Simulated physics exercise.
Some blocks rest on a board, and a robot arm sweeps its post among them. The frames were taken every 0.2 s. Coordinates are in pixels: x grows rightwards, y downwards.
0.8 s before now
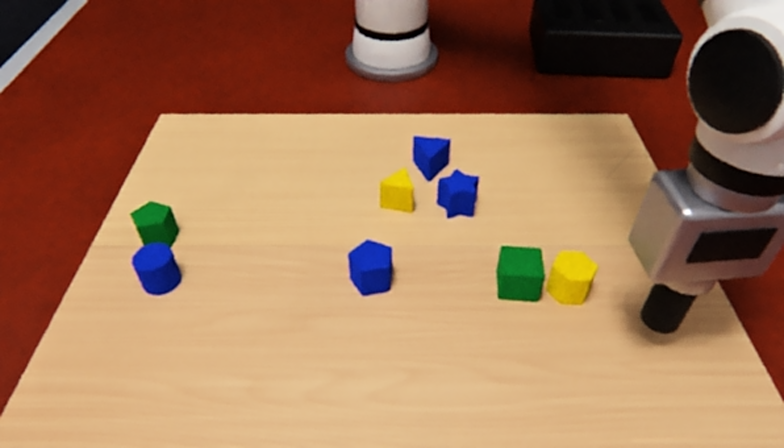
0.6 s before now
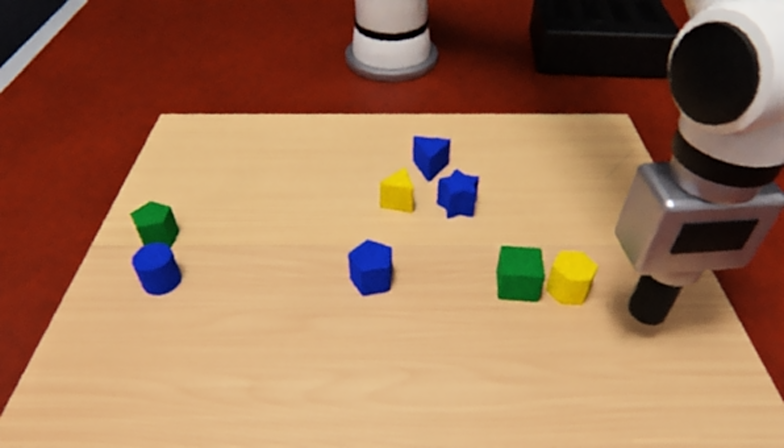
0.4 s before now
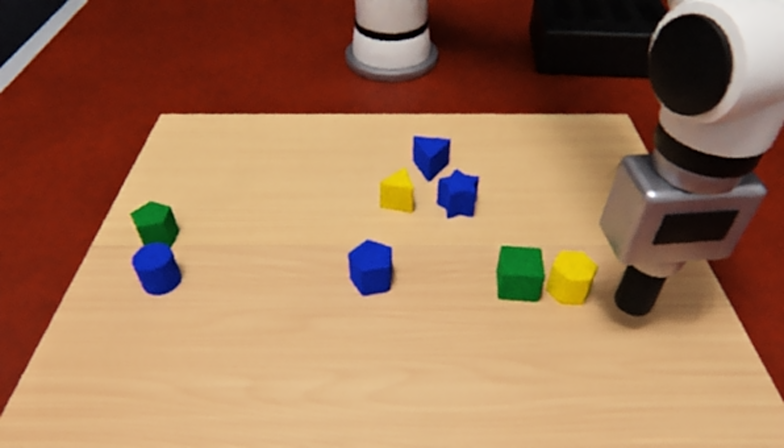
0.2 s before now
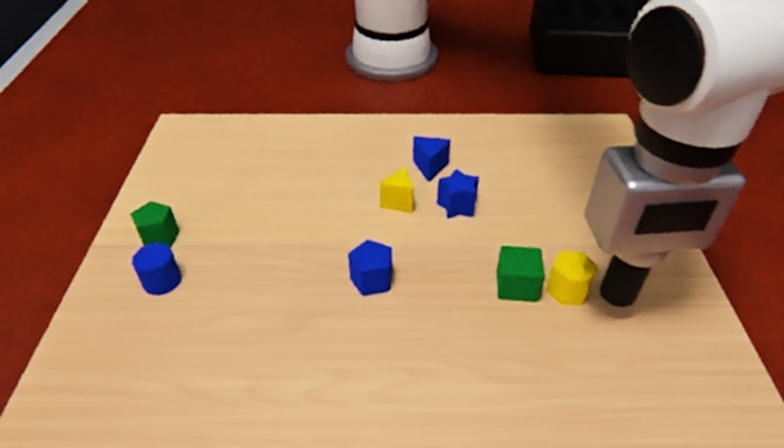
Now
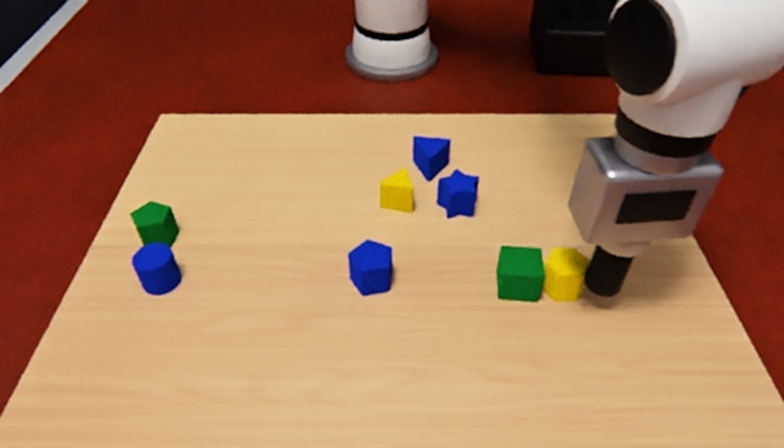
The clip opens on a wooden board scattered with blue, green and yellow blocks, a robot arm's dark post standing at the right. The post glides left and slightly away from the viewer toward the yellow hexagon, then nudges it a little left, close beside the green square, while the other blocks stay still.
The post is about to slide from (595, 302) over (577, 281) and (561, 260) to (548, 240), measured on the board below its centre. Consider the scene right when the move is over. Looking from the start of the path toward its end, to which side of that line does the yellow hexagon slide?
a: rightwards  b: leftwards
I choose b.
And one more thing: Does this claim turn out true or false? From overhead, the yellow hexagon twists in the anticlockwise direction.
The statement is true.
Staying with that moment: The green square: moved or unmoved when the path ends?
The green square changes place.
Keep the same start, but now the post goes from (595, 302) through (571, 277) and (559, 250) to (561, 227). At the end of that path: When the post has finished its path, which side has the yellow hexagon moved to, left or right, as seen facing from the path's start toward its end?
To the left.
The first path, step by step. Halfway along, post (574, 251); green square (511, 255), turned 35° anticlockwise; yellow hexagon (539, 236), turned 25° anticlockwise.
At the end, post (553, 222); green square (510, 255), turned 40° anticlockwise; yellow hexagon (521, 220), turned 80° anticlockwise.
